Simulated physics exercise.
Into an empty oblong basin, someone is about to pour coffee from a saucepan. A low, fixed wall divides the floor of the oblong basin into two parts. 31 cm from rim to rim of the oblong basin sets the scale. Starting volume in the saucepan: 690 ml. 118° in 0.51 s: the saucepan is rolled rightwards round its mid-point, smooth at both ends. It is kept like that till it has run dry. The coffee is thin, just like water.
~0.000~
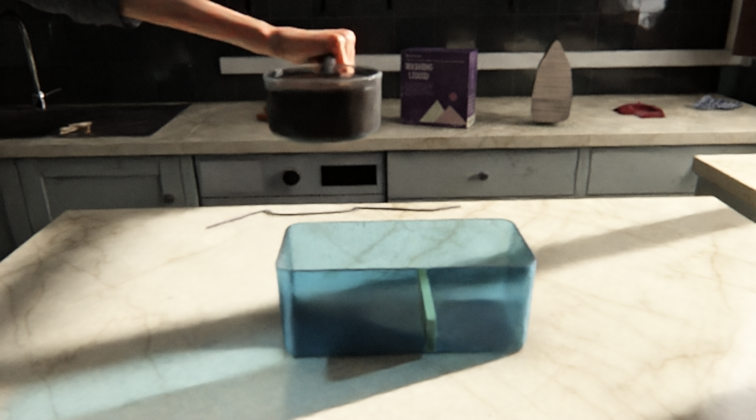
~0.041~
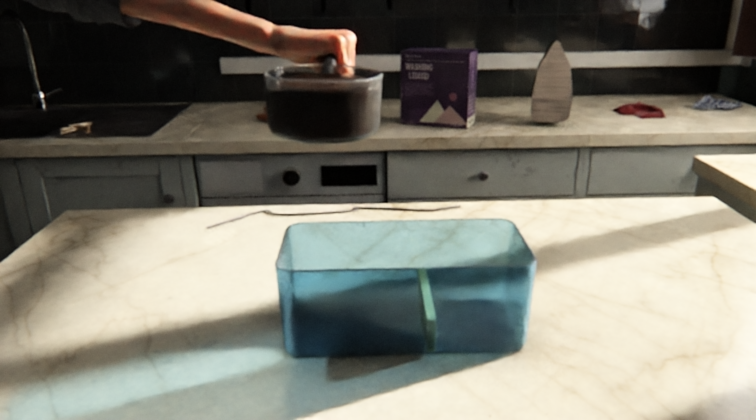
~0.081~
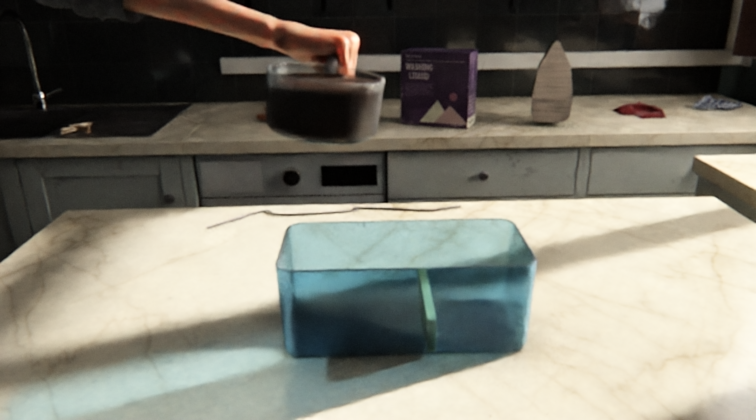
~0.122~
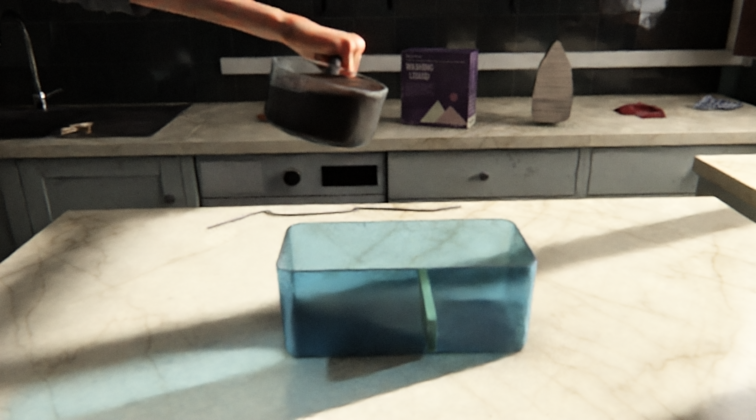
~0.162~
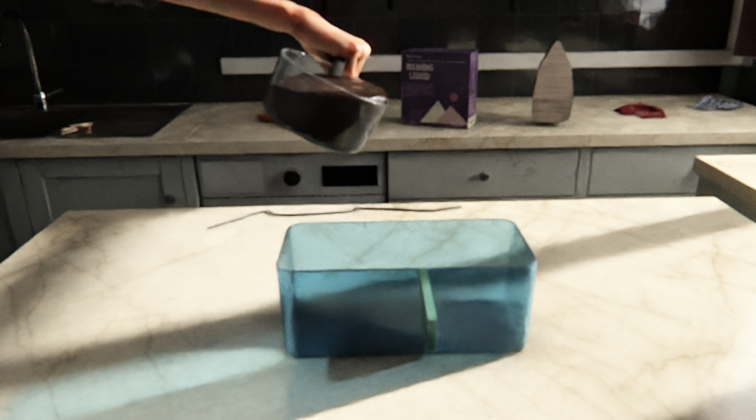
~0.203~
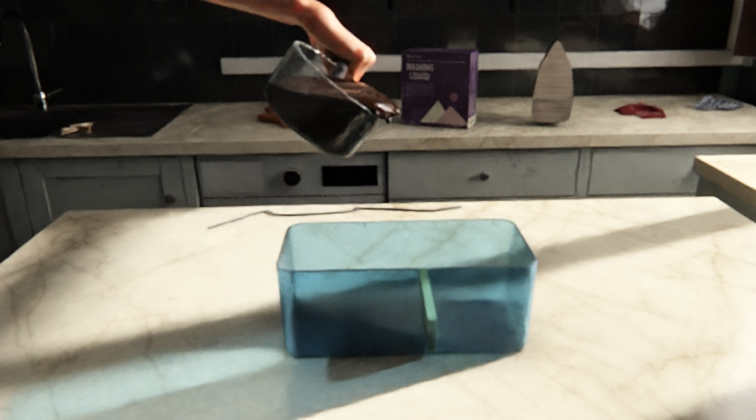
The footage shows a hand holding a transparent saucepan of dark coffee above an empty blue oblong basin on a marbled worktop, first nearly level, then tilting it steadily rightwards as the coffee shifts to the lowered right edge.
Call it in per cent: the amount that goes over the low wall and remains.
I would put it at about 38 per cent.
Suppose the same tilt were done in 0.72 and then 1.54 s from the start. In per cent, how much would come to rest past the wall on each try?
The first try gives around 55 percent, the second around 70 percent.
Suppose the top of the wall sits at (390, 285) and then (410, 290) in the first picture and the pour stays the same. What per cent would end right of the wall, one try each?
It comes to 80 per cent, and then 55 per cent.
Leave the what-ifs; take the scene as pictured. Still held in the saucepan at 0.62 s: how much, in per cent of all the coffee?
1 in a hundred, give or take.
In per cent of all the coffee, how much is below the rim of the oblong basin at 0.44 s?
The basin holds roughly 34 in a hundred parts at that moment.
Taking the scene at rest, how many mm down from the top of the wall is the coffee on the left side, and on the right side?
Roughly 30 mm on the left side and roughly 30 mm on the right.
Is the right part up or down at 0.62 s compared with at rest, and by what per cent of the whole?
The share ends smaller than before, by about 3 %.
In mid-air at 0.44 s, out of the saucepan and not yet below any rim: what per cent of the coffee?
Near 56 per cent of it all.
After 0.44 s the tilt is 113° and 12 per cent is still to pour, 7 is left of the wall and 26 right of it.
After 0.62 s the tilt is 118° and 1 per cent is still to pour, 48 is left of the wall and 40 right of it.
After 0.81 s the tilt is 118° and 0 per cent is still to pour, 57 is left of the wall and 37 right of it.
After 1.01 s the tilt is 118° and 0 per cent is still to pour, 58 is left of the wall and 38 right of it.
In the end 58 per cent lies left of the wall, 38 right of it and 4 outside.
